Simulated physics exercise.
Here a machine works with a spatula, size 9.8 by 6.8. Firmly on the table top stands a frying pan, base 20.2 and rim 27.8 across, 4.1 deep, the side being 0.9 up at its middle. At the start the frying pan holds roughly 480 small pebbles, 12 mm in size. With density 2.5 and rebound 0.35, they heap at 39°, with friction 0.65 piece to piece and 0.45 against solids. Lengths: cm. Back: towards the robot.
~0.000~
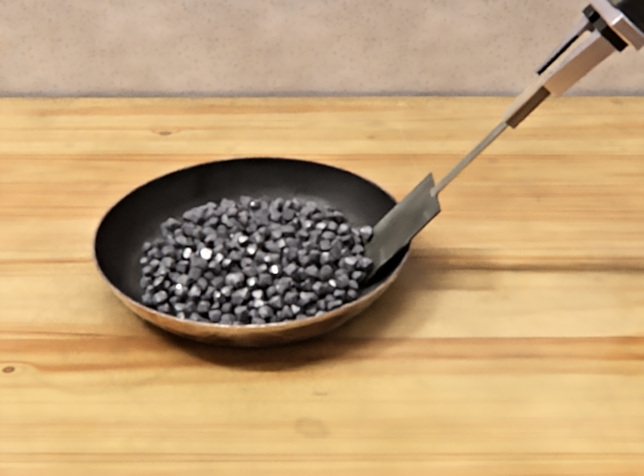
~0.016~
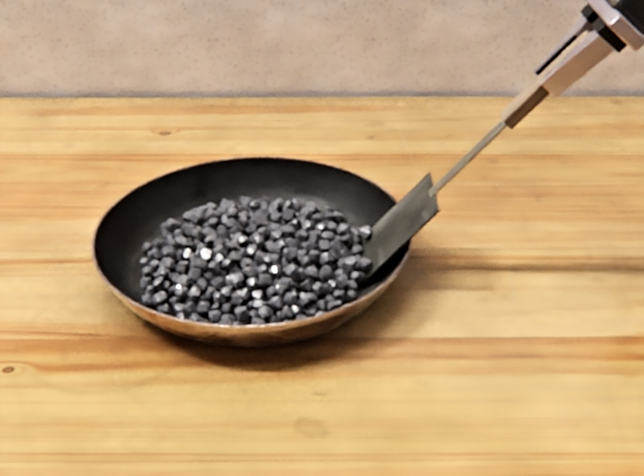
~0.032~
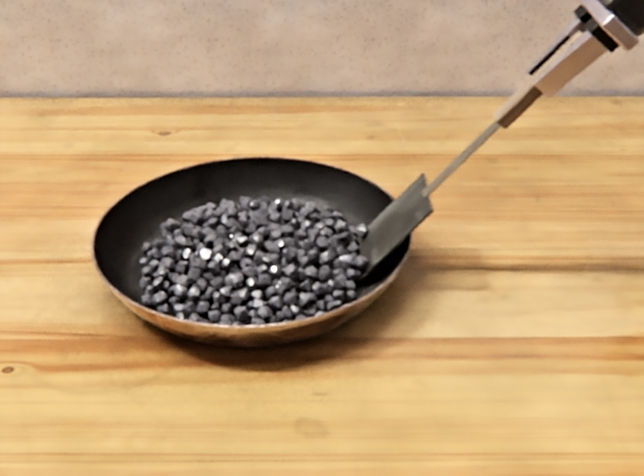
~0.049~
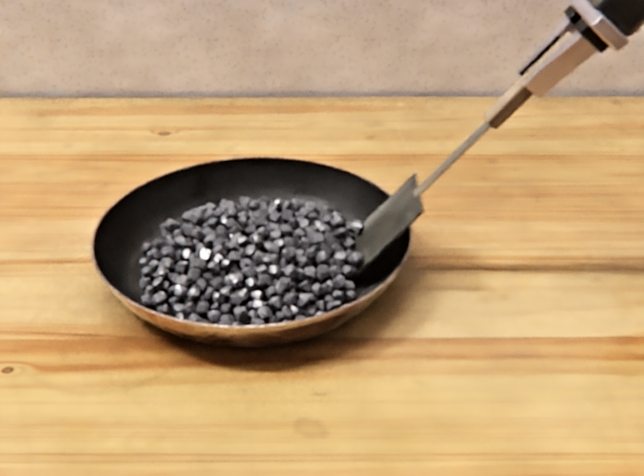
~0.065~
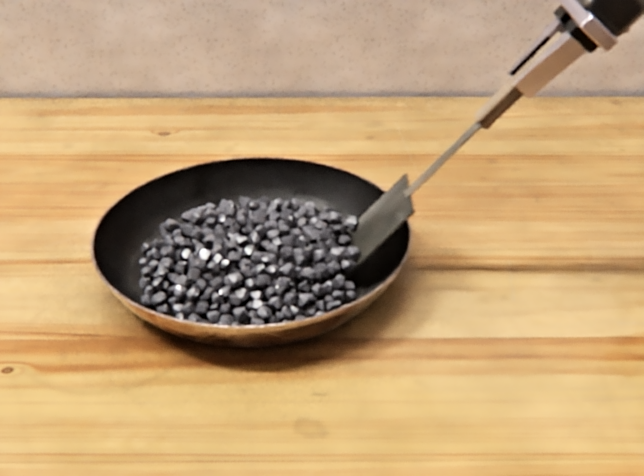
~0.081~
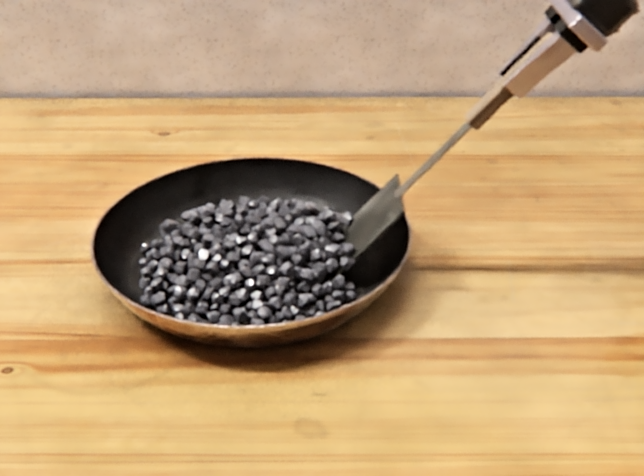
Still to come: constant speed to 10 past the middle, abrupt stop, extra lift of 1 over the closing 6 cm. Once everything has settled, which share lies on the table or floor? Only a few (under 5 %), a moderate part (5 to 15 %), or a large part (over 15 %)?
A moderate part.
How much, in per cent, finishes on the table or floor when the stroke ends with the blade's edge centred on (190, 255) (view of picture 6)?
Roughly 0 per cent, I'd say.
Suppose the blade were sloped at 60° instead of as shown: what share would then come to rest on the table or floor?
I'd expect near 10 percent then.
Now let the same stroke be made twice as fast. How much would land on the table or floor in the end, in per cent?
Around 15 per cent would finish on the table or floor.
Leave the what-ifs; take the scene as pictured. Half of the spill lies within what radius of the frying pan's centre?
Distance, approx.: 18 cm.
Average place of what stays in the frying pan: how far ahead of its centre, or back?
Roughly 4.5 cm ahead.
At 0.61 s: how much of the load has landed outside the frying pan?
6 %.
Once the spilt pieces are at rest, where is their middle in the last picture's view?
I'd point to somewhere close to (66, 267).
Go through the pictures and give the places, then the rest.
In the first picture, spatula top edge at (436, 191), sloping 50°; upper third of the load around (257, 244), from x 145 to 365, top at y 200; 478 in the frying pan.
In the second picture, spatula top edge at (434, 191), sloping 50°; upper third of the load around (256, 244), from x 145 to 365, top at y 200.
In the third picture, spatula top edge at (428, 191), sloping 50°; upper third of the load around (257, 243), from x 145 to 360, top at y 200.
In the fourth picture, spatula top edge at (419, 191), sloping 50°; upper third of the load around (261, 243), from x 145 to 355, top at y 200.
In the fifth picture, spatula top edge at (410, 192), sloping 50°; upper third of the load around (262, 242), from x 145 to 355, top at y 200.
In the sixth picture, spatula top edge at (401, 192), sloping 50°; upper third of the load around (262, 240), from x 145 to 350, top at y 200; 478 in the frying pan.
After 0.21 s, sloping 50°, highest piece 5 above the table; 478 in the frying pan.
After 0.34 s, sloping 50°, highest piece 6 above the table; 478 in the frying pan.
After 0.61 s, sloping 50°, highest piece 6 above the table; 442 in the frying pan, 33 on the table or floor, 3 on the blade or in flight.
After 1.66 s, sloping 50°, highest piece 6 above the table; 439 in the frying pan, 39 on the table or floor.
At rest, 439 in the frying pan, 39 on the table or floor. That is 8 % on the table or floor.
